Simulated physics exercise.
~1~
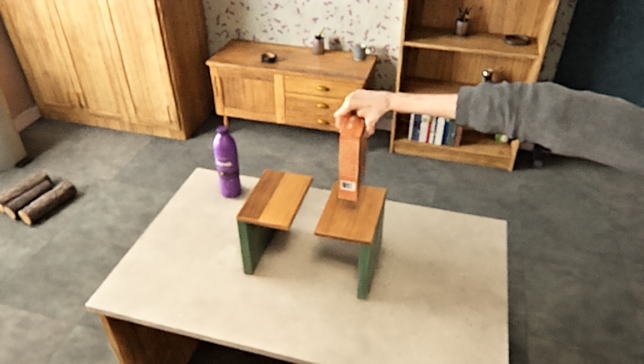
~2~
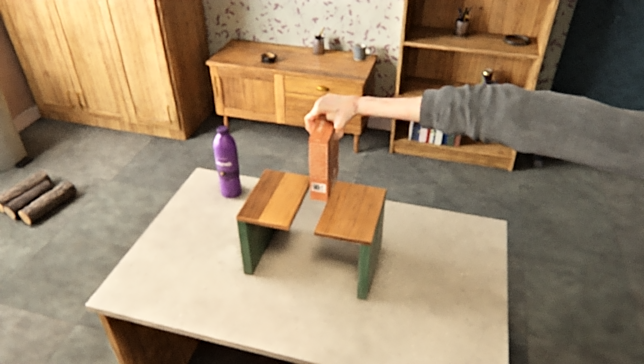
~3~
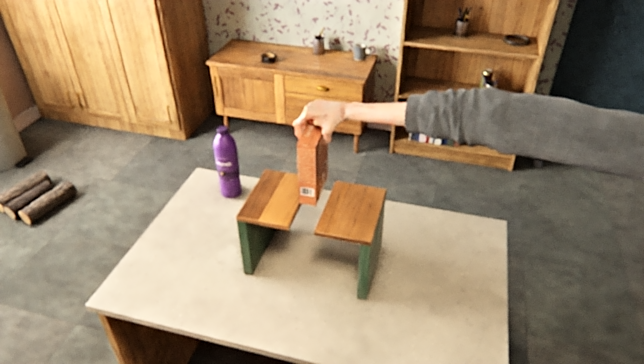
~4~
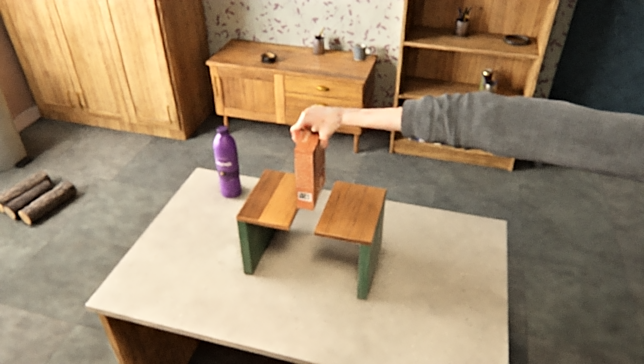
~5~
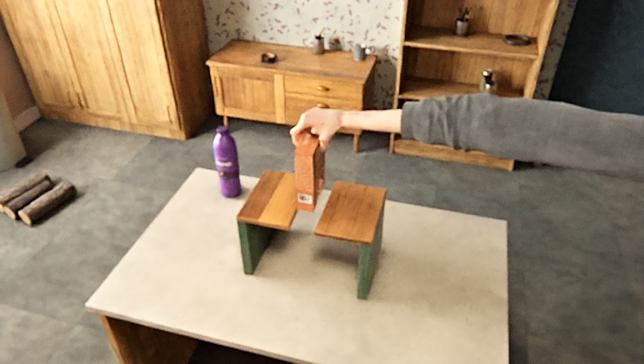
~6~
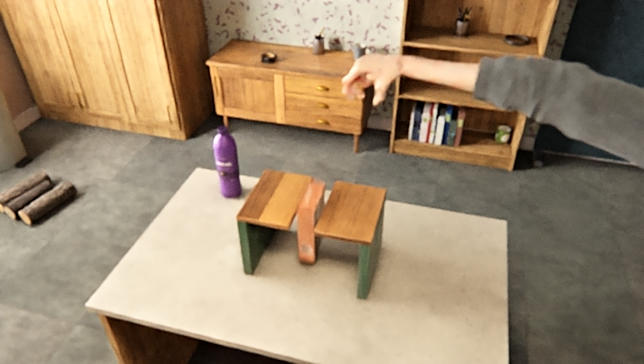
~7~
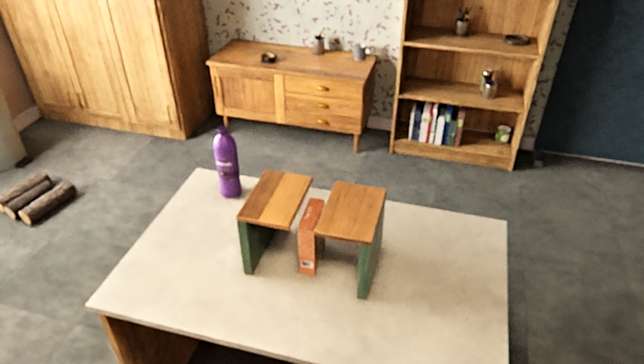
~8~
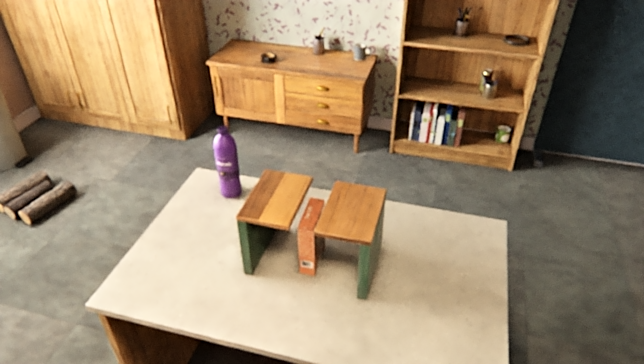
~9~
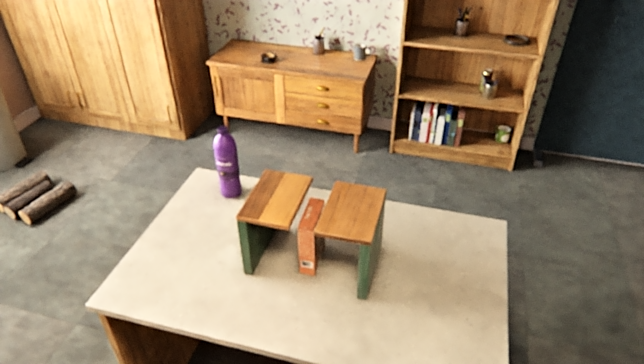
On a pale table in a room with wooden furniture, a hand moved an upright orange packet left over the gap between two wooden-topped green supports, lowered it slightly and let go, and it dropped through to stand on the table beside an unmoved purple bottle.
